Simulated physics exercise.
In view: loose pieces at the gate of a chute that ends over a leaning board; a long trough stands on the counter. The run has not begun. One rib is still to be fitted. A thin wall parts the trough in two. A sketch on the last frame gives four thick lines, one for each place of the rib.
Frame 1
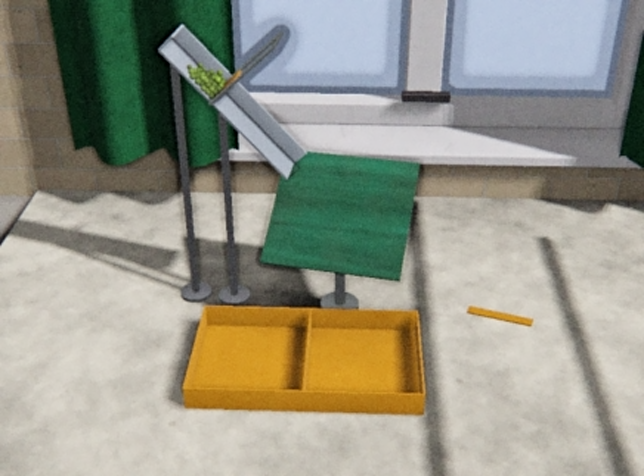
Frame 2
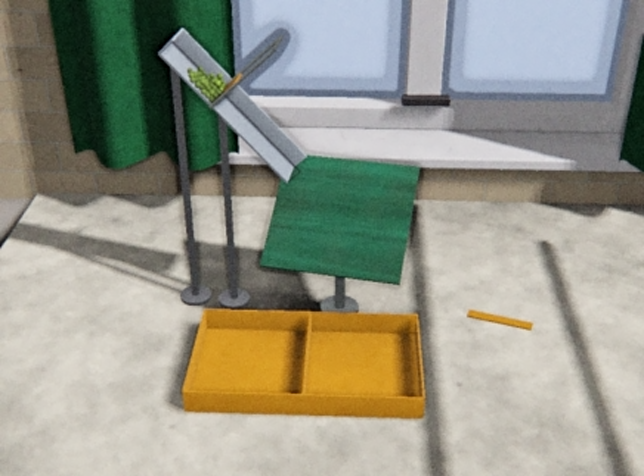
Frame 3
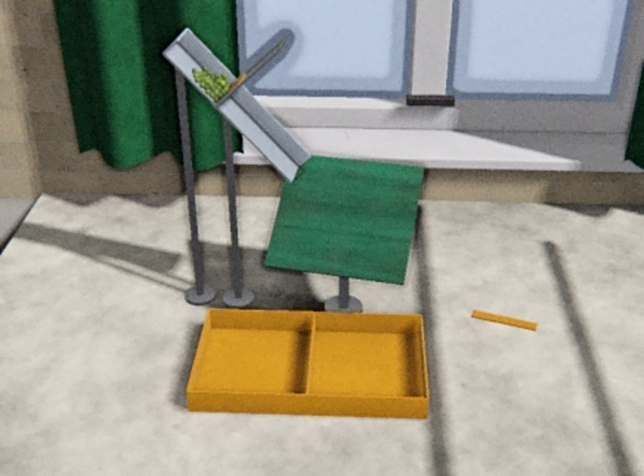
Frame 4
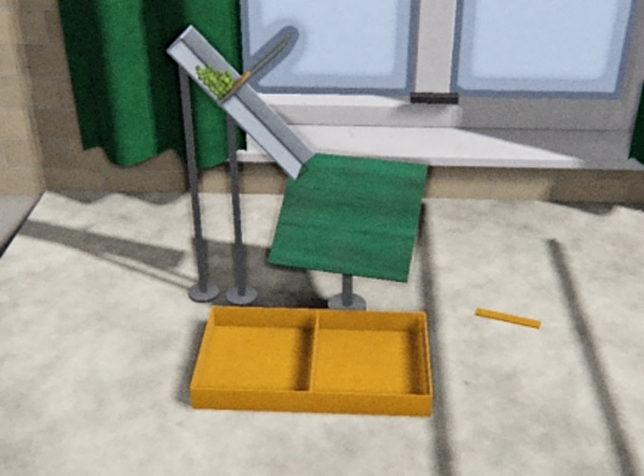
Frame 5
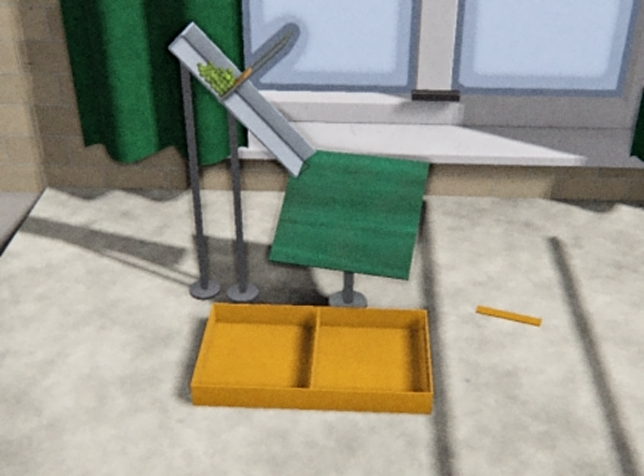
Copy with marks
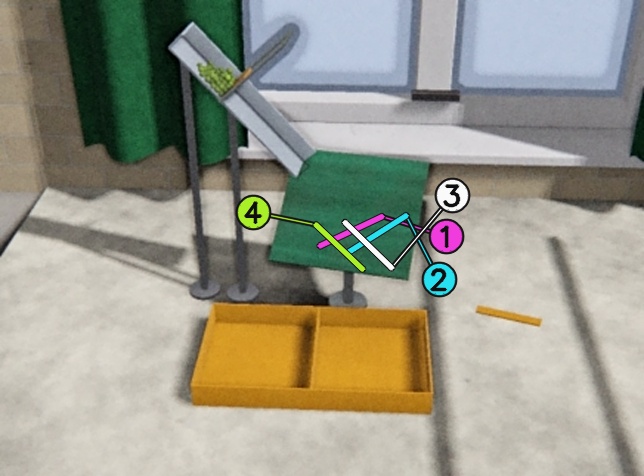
Green board leaning below a grey chute of small green pieces, a divided orange trough in front, nothing moving but slight camera shake.
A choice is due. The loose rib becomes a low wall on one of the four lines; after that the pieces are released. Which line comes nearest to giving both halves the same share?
Choose 2.
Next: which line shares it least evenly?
That is line 4.
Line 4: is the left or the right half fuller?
The right half.
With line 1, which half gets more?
More lands on the left.
On the marked copy, line 1 from (382, 216) to (320, 245); line 2 from (406, 215) to (348, 252); line 3 from (344, 222) to (391, 267); line 4 from (316, 224) to (362, 269).
Choosing 1, of what is caught, the bulk in the left half, close to a quarter in the right.
Choosing 2, of what is caught, close to half in the left half, close to half in the right.
Choosing 3, of what is caught, close to a quarter in the left half, the bulk in the right.
Choosing 4, of what is caught, a small share in the left half, all but a few in the right.
